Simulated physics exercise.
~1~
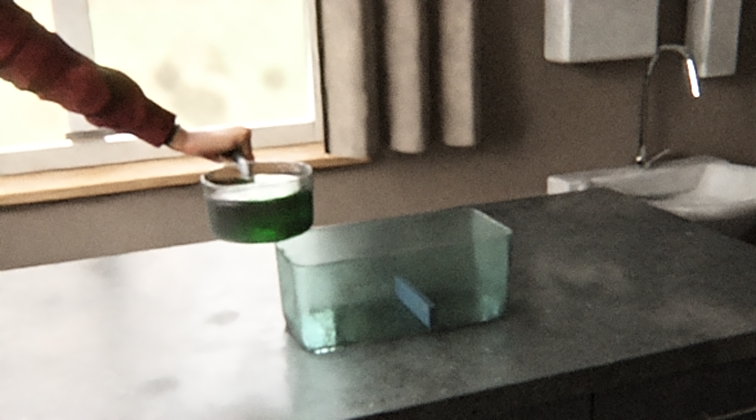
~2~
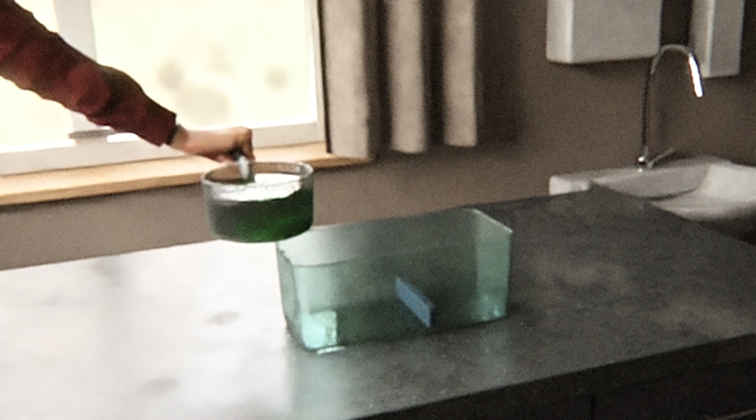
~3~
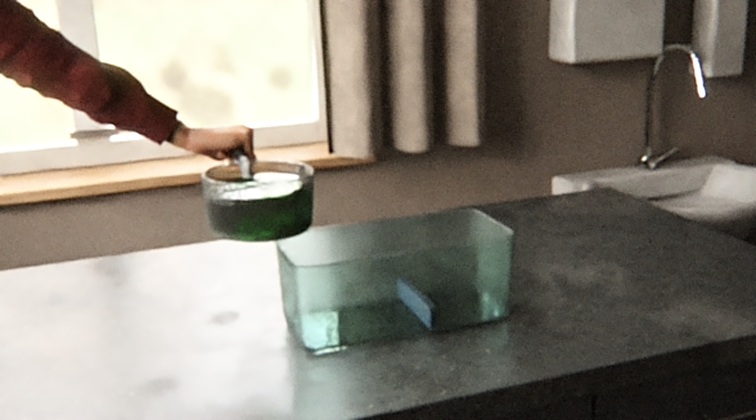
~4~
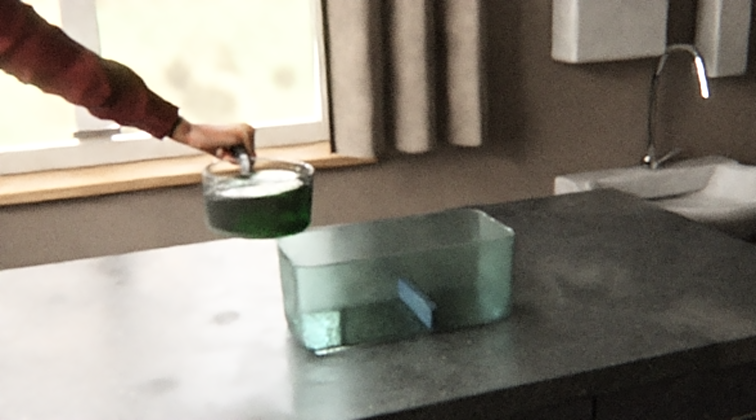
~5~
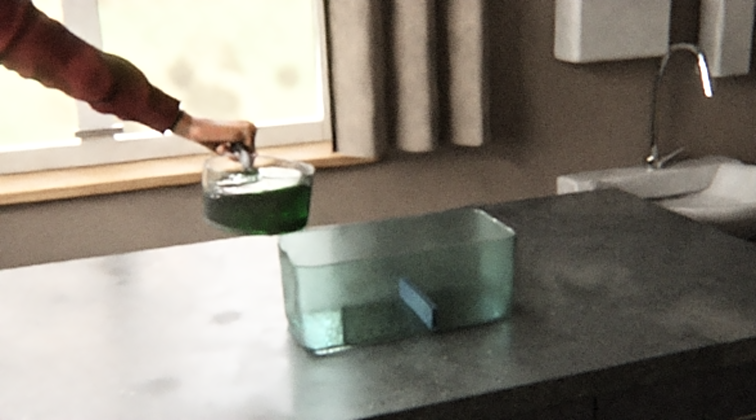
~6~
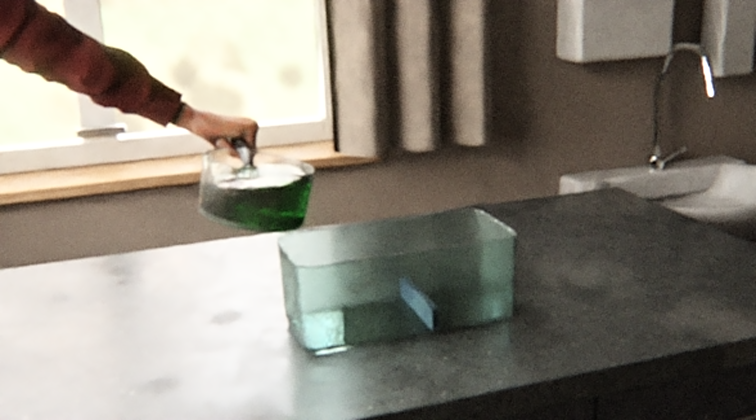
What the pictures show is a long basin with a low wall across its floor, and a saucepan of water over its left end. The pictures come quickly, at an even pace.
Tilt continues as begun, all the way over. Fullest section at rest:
More to the left.
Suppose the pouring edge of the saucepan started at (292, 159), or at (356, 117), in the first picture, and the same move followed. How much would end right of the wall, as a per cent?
About 15 per cent, then about 70 per cent.
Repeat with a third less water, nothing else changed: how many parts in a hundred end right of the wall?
My estimate is about 10 percent.
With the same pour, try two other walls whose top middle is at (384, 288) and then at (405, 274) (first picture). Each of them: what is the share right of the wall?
In order, near 65 and 5 in a hundred.
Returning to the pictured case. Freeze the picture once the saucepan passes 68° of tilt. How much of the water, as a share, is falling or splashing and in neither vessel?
30 %.
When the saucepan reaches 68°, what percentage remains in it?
Around 55 in a hundred has not poured out yet.
A moment on, the tilt is 68° and 57 per cent is still to pour, 13 is left of the wall and 0 right of it.
Next, the tilt is 106° and 7 per cent is still to pour, 77 is left of the wall and 5 right of it.
Then the tilt is 118° and 0 per cent is still to pour, 88 is left of the wall and 11 right of it.
Later the tilt is 118° and 0 per cent is still to pour, 85 is left of the wall and 14 right of it.
At rest 85 per cent lies left of the wall, 14 right of it and 1 outside.
